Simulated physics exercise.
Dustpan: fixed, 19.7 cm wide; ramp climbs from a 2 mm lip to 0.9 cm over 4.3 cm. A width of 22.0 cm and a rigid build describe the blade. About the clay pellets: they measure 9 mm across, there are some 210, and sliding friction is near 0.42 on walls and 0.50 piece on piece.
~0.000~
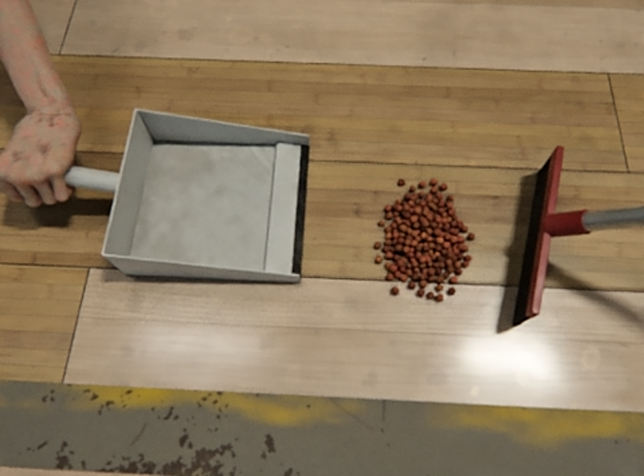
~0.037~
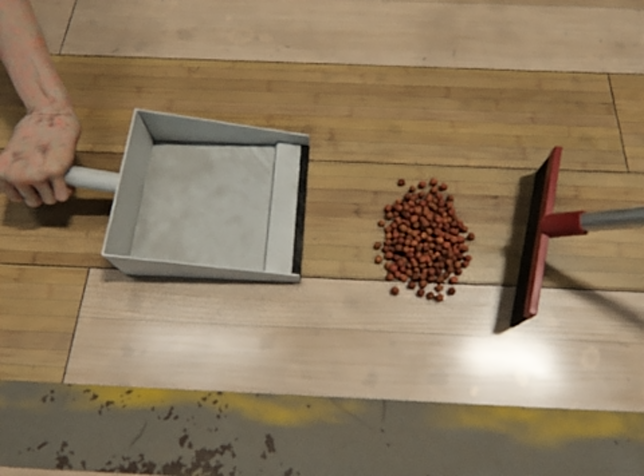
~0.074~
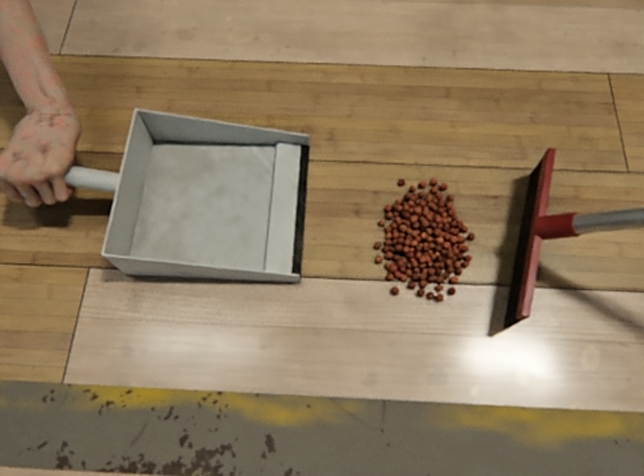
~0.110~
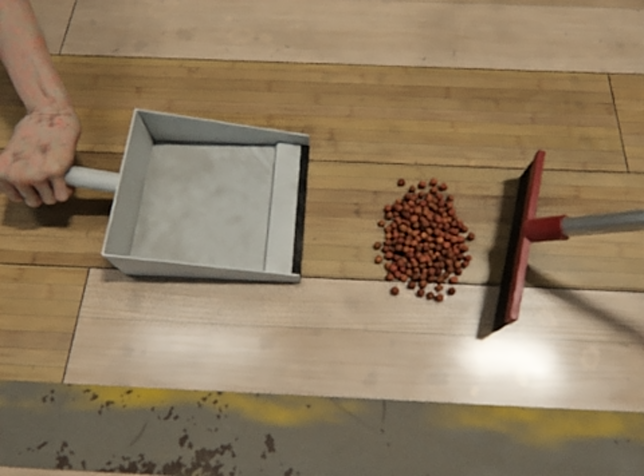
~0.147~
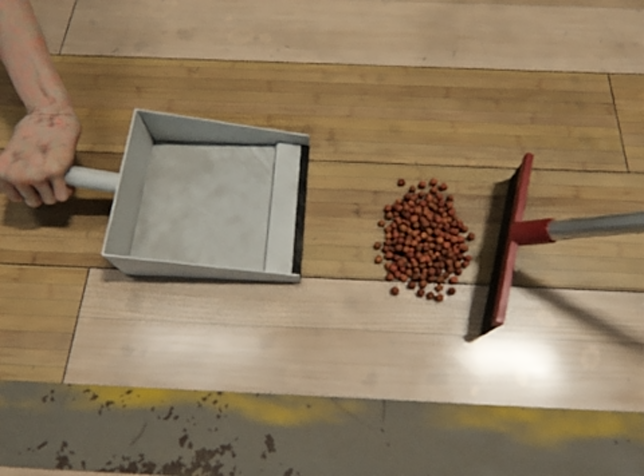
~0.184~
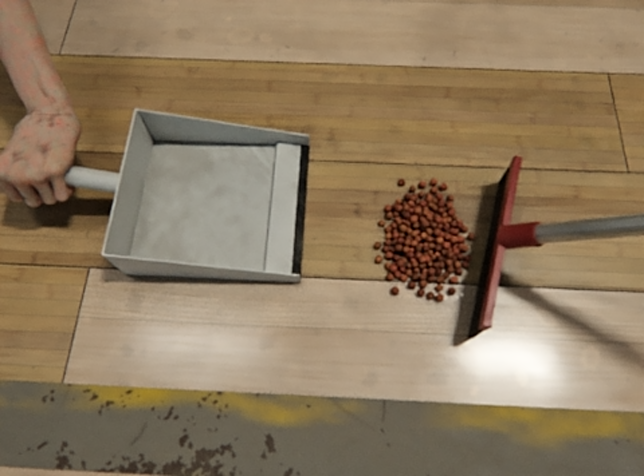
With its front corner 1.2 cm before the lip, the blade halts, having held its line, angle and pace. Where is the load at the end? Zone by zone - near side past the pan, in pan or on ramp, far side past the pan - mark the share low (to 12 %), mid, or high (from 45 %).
Past the pan's near side mid; in the pan or on its ramp low; past the pan's far side low.
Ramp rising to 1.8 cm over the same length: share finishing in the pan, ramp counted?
About 5 %.
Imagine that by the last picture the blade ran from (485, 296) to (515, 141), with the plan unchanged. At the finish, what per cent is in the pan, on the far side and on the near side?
Final per cent - pan 30, far 5, near 10.
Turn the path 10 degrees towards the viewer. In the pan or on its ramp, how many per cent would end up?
Pan plus ramp: Some 0 %.
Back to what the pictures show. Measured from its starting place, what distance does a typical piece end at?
That distance is close to 14 cm.
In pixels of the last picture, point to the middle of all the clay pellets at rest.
In the last view, approximately (326, 234).
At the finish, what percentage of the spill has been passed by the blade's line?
Around 15 in a hundred.
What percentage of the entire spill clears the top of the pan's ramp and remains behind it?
Around 0 in a hundred.
After 0.42 s, middle of the blade 14 cm from the lip; 0 % over the lip, far side 0 %, near side 5 %.
Then, at 0.59 s, middle of the blade 7 cm from the lip; 0 % over the lip, far side 0 %, near side 15 %.
Then, at 0.87 s, middle of the blade 4 cm from the lip; 5 % over the lip, far side 0 %, near side 15 %.
At rest (1.2 s), near side 15 %, pan 5 %, far side 0 %, in front of the lip or behind the blade 80 %.
